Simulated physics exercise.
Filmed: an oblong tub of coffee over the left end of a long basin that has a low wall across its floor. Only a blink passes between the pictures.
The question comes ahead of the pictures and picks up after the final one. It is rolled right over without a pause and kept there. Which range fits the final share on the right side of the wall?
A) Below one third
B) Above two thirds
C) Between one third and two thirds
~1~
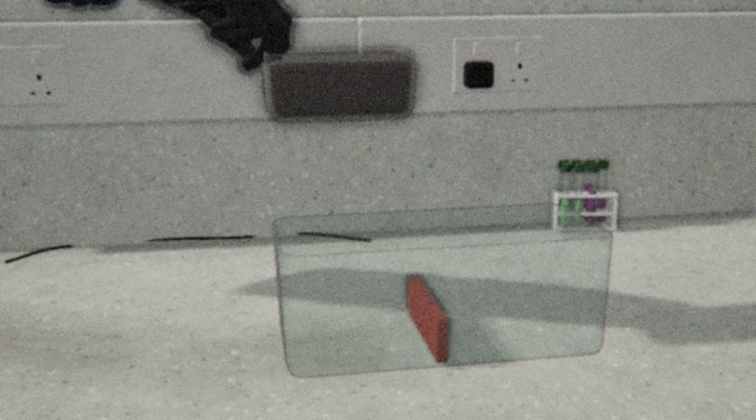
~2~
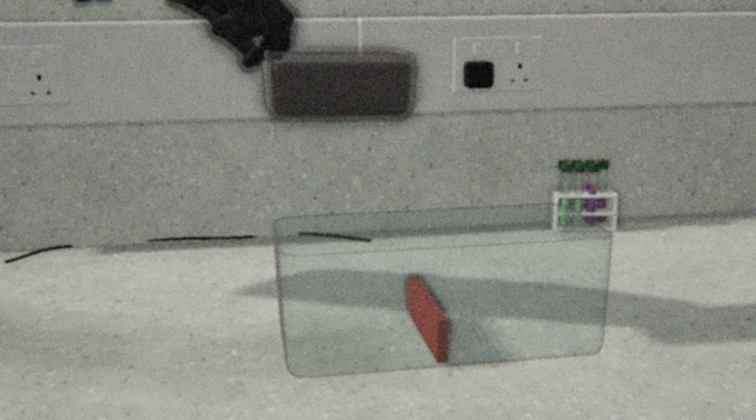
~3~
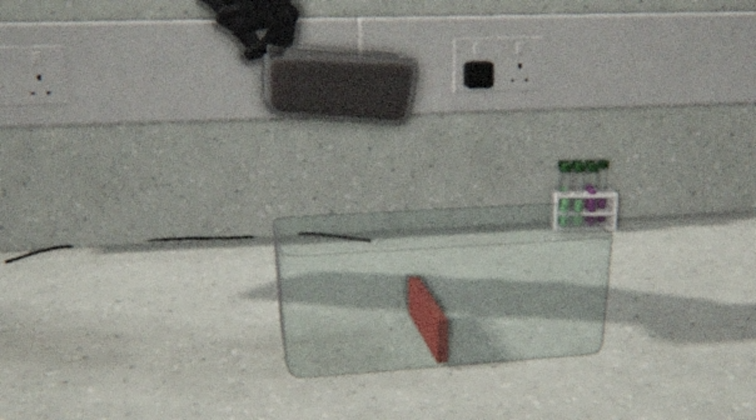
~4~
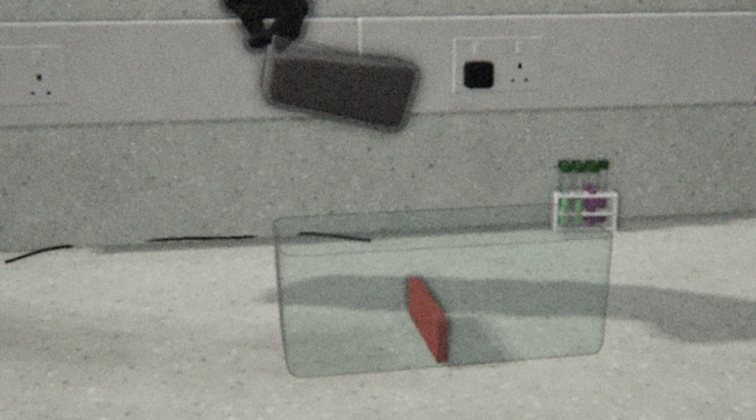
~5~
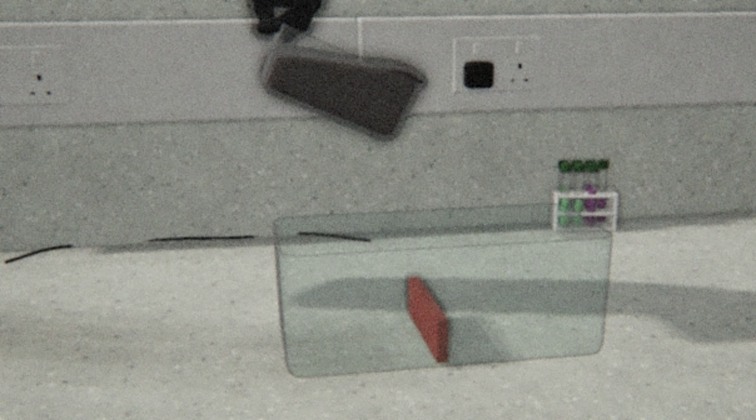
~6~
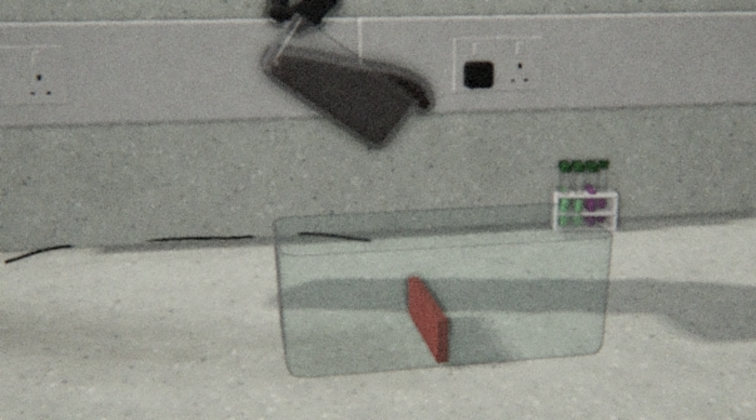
Answer: B.
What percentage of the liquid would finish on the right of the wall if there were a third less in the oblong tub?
Roughly 70 percent.
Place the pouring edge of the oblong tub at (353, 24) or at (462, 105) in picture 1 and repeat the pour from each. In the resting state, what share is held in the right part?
About 40 % the first time, about 90 % the second.
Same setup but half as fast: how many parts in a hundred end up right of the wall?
75 per cent or thereabouts.
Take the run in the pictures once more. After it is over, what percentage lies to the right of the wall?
Something like 75 per cent, roughly.
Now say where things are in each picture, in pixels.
In the first frame, it leans 0°; its right rim is at (406, 51); the coffee meets the walls at (267, 63) and (403, 60); the long basin's rim runs from (277, 238) to (588, 221); the wall's top is at (427, 298).
In the second frame, it leans 2°; its right rim is at (406, 53); the coffee meets the walls at (268, 61) and (403, 60).
In the third frame, it leans 6°; its right rim is at (408, 59); the coffee meets the walls at (270, 59) and (405, 63).
In the fourth frame, it leans 14°; its right rim is at (410, 69); the coffee meets the walls at (271, 58) and (408, 66).
In the fifth frame, it leans 24°; its right rim is at (411, 82); the coffee meets the walls at (272, 56) and (407, 73); 3 per cent is over the edge.
In the sixth frame, it leans 36°; its right rim is at (408, 98); the coffee meets the walls at (268, 56) and (393, 79); 9 per cent is over the edge.
A moment on, the oblong tub is tipped right over and 9 per cent is still to pour, 1 is left of the wall and 43 right of it.
Next, the oblong tub is tipped right over and 1 per cent is still to pour, 15 is left of the wall and 75 right of it.
Then the oblong tub is tipped right over and 0 per cent is still to pour, 22 is left of the wall and 73 right of it.
Later the oblong tub is tipped right over and 0 per cent is still to pour, 22 is left of the wall and 73 right of it.
Finally, 22 per cent lies left of the wall, 73 right of it and 4 outside.
